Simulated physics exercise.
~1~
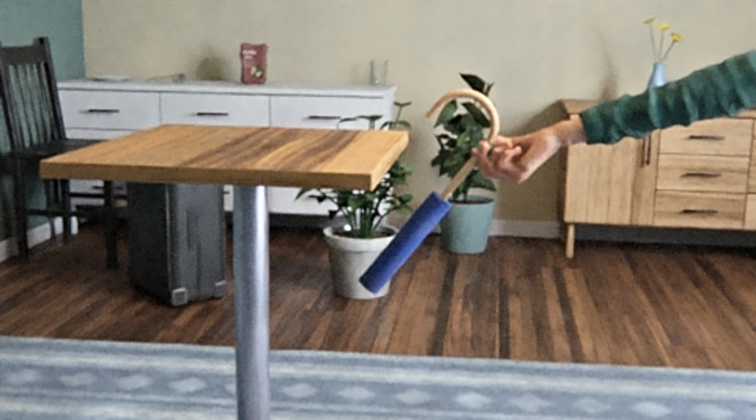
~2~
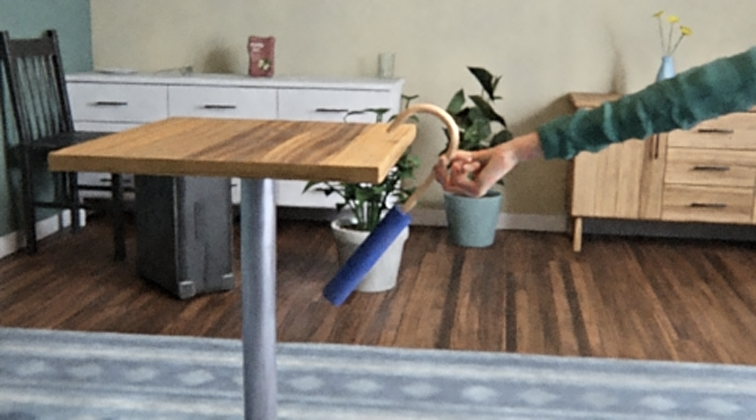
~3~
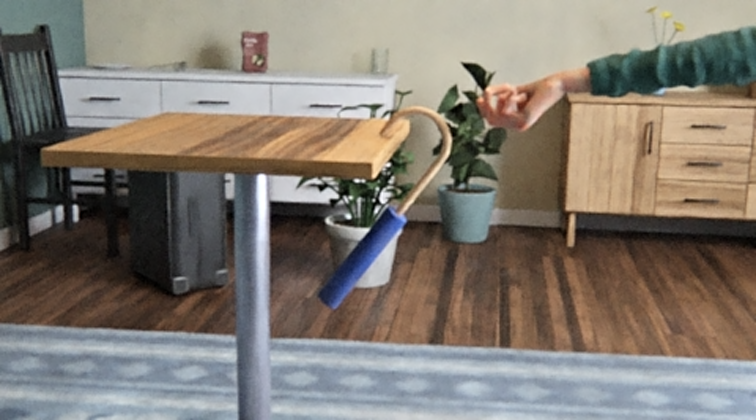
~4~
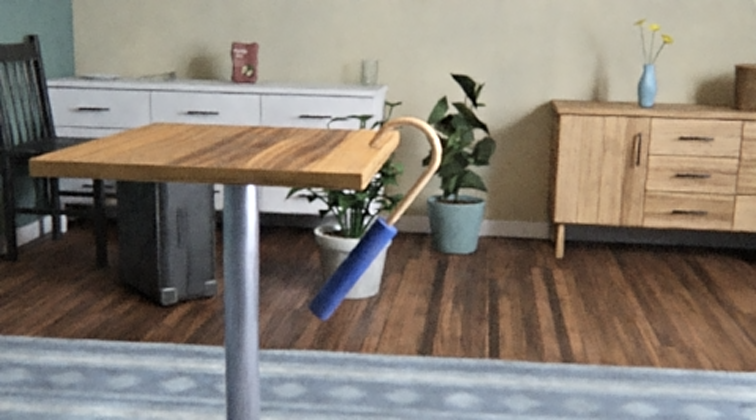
In the video, a hand in a green sleeve moves a blue umbrella with a curved handle left to a wooden table and hooks it over the edge. The hand lets go and withdraws to the right, and the umbrella stays hanging at a slant from the tabletop.
